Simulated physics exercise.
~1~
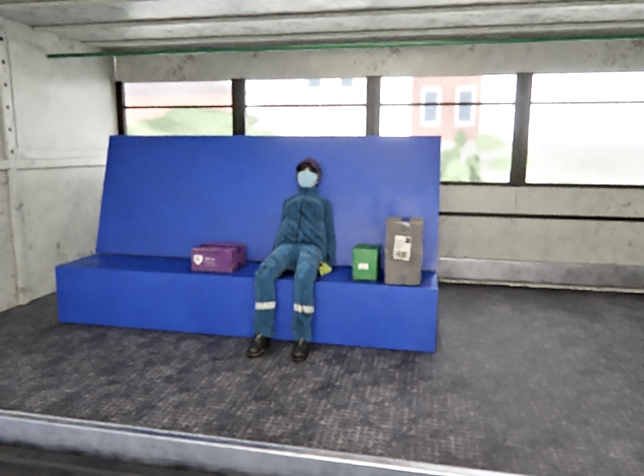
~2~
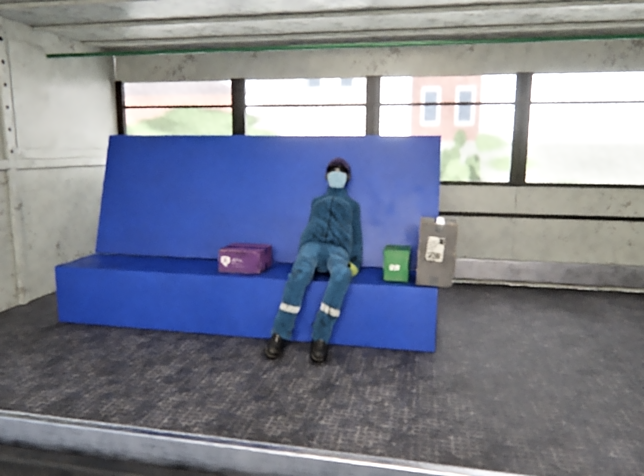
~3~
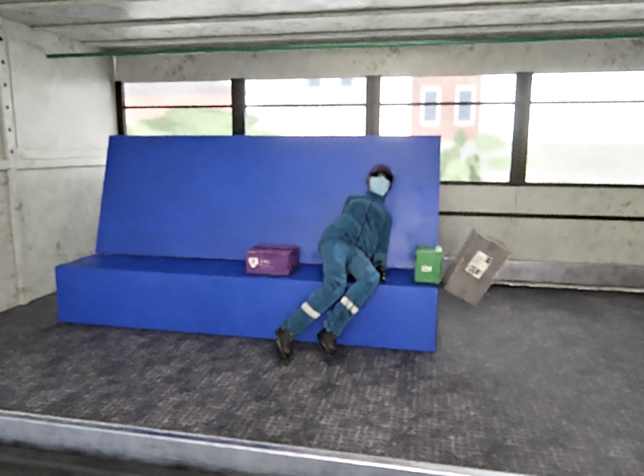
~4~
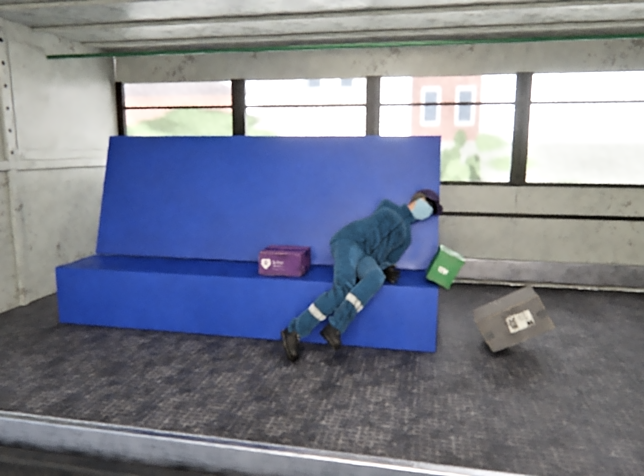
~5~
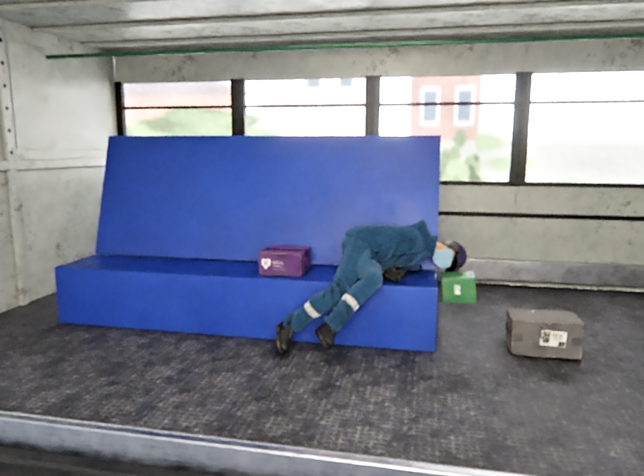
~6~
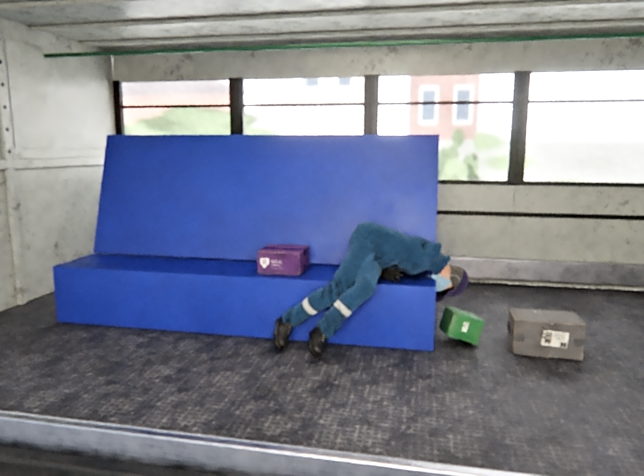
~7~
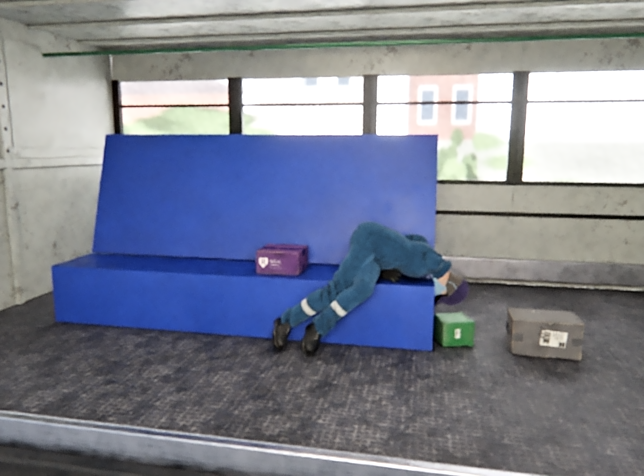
Masked figure in blue overalls sliding right along a blue bench and slumping over its end, grey and green boxes tumbling off.
